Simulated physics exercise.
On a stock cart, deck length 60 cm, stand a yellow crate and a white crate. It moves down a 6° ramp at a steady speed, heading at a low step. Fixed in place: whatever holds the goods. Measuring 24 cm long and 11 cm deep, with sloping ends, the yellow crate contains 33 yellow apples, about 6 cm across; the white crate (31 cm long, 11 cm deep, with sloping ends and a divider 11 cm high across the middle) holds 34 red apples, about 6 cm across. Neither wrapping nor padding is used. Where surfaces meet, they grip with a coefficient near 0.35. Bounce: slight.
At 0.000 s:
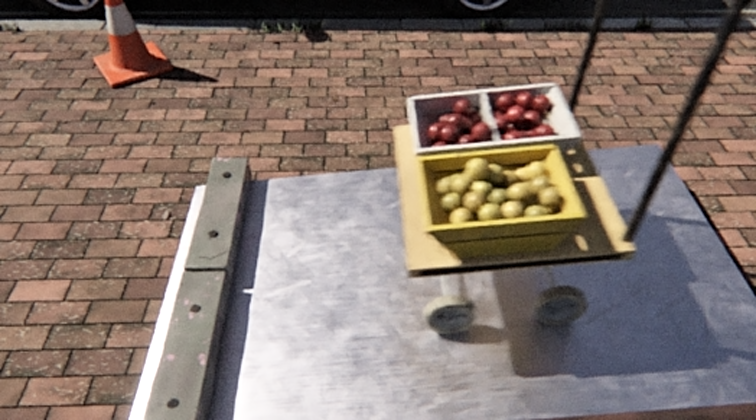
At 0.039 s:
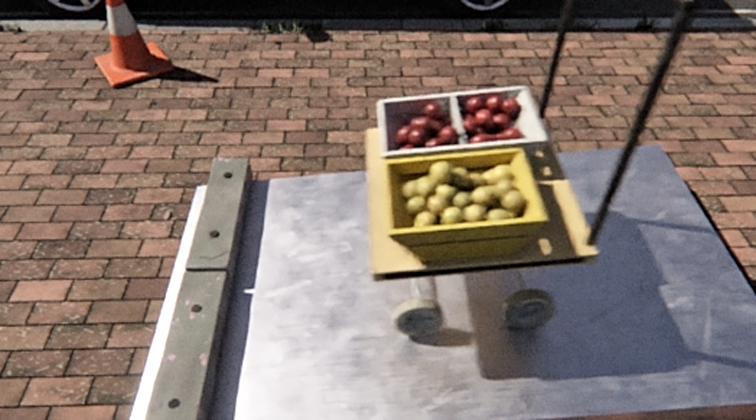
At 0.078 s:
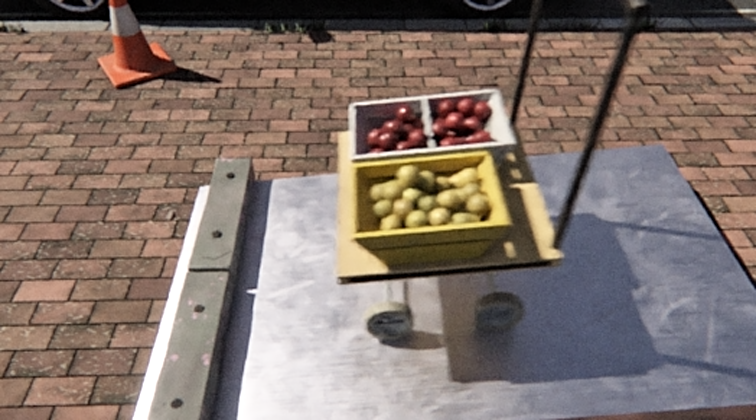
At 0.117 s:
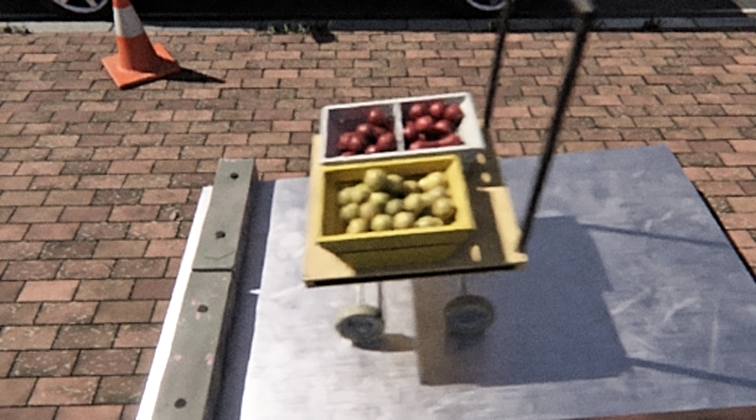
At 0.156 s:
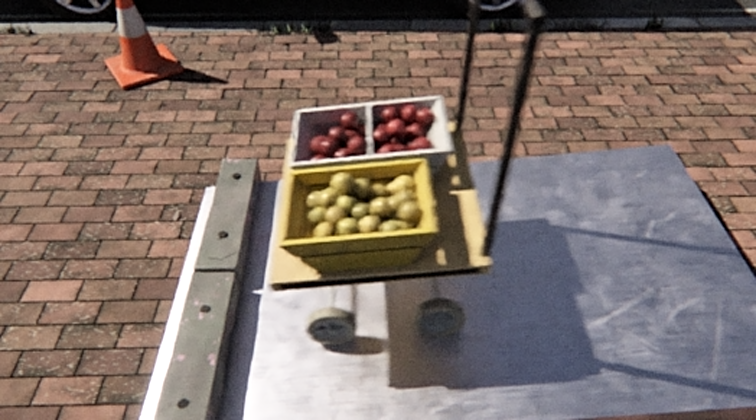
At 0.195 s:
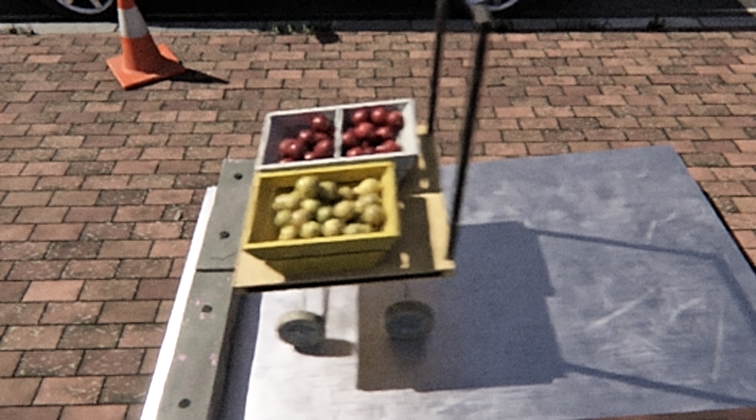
On a metal ramp laid over brick paving, near an orange traffic cone, a flat cart carries a yellow crate of yellow apples and a white, divided crate of red apples. The cart rolls steadily leftward, its shadow trailing, and draws close to the low grey step, both crates still aboard.
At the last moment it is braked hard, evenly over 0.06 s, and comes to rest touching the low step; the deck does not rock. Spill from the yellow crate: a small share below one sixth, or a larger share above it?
Above one sixth.
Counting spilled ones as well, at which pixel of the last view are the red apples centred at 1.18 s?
In the last view they're centred near (288, 155).
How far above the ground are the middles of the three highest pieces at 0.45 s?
I'd put it close to 66 cm.
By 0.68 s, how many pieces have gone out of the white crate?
For the white crate, some 2.
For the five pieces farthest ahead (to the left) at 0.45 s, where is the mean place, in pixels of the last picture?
Their mean place is near (135, 177).
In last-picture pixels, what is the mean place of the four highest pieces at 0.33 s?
Roughly (219, 178).
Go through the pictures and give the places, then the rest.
In the first picture (each is followed by its nearest rim corner in this view), yellow crate, (583, 214); white crate, (579, 135); 67 cm short of the stop; none out.
In the second picture, yellow crate, (544, 218); white crate, (545, 139); 57 cm short of the stop.
In the third picture, yellow crate, (507, 222); white crate, (512, 142); 47 cm short of the stop.
In the fourth picture, yellow crate, (470, 226); white crate, (481, 146); 37 cm short of the stop.
In the fifth picture, yellow crate, (433, 230); white crate, (449, 149); 27 cm short of the stop.
In the sixth picture, yellow crate, (395, 233); white crate, (416, 152); 16 cm short of the stop; none out.
After 0.23 s, it begins to slow.
After 0.33 s, yellow crate 32 in, 1 out and white crate 34 in, 0 out.
After 0.45 s, yellow crate 27 in, 6 out and white crate 32 in, 2 out.
After 0.68 s, yellow crate 24 in, 9 out and white crate 32 in, 2 out.
Final count (at 1.18 s), yellow crate 24 in, 9 out and white crate 32 in, 2 out. Asked share, 9 of 33, 27 per cent.
